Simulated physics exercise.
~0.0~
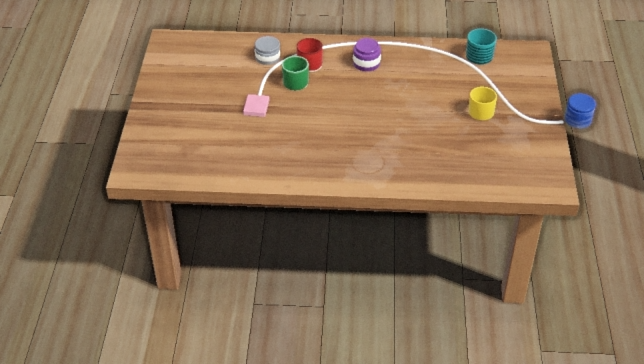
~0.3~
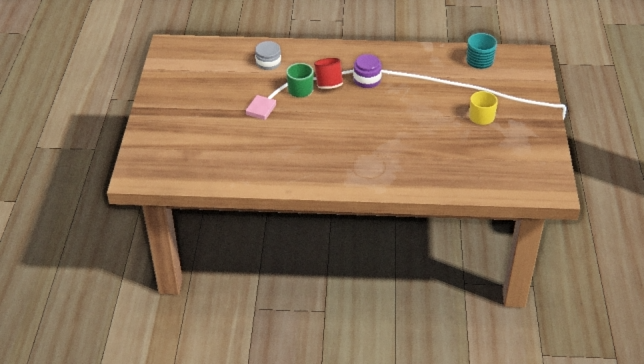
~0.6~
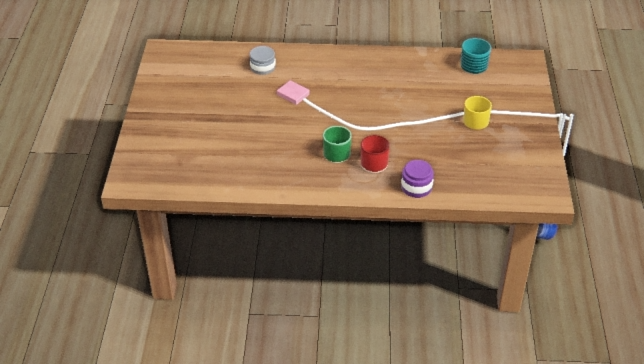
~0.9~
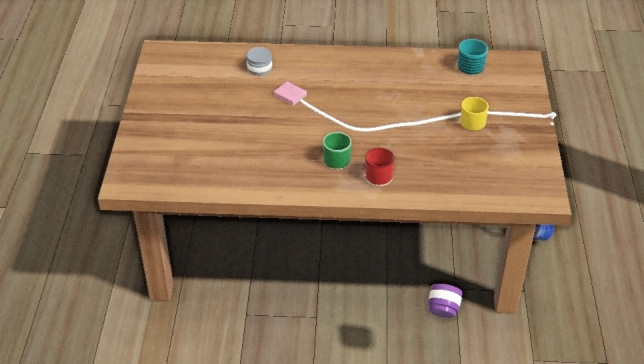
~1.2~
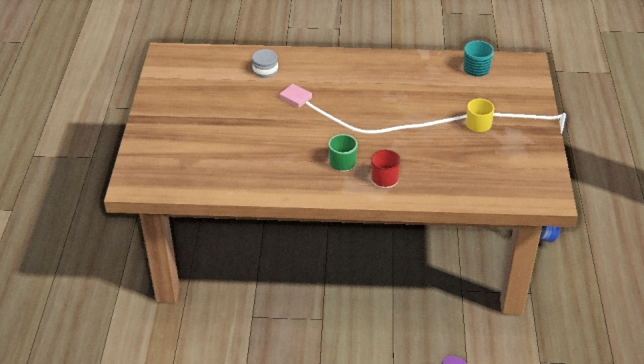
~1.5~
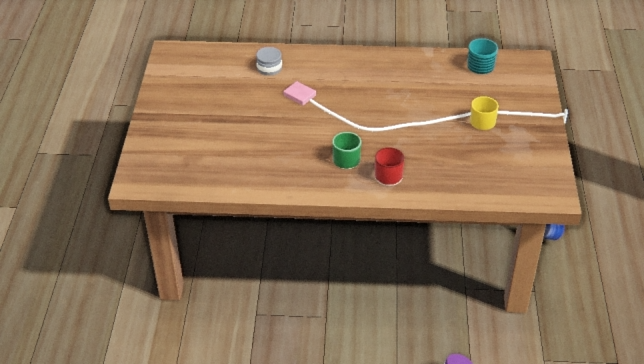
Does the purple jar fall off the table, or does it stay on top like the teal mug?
The purple jar falls off the front of the table and ends on the floor, far from where it started. The teal mug hardly moves and stays on the table.
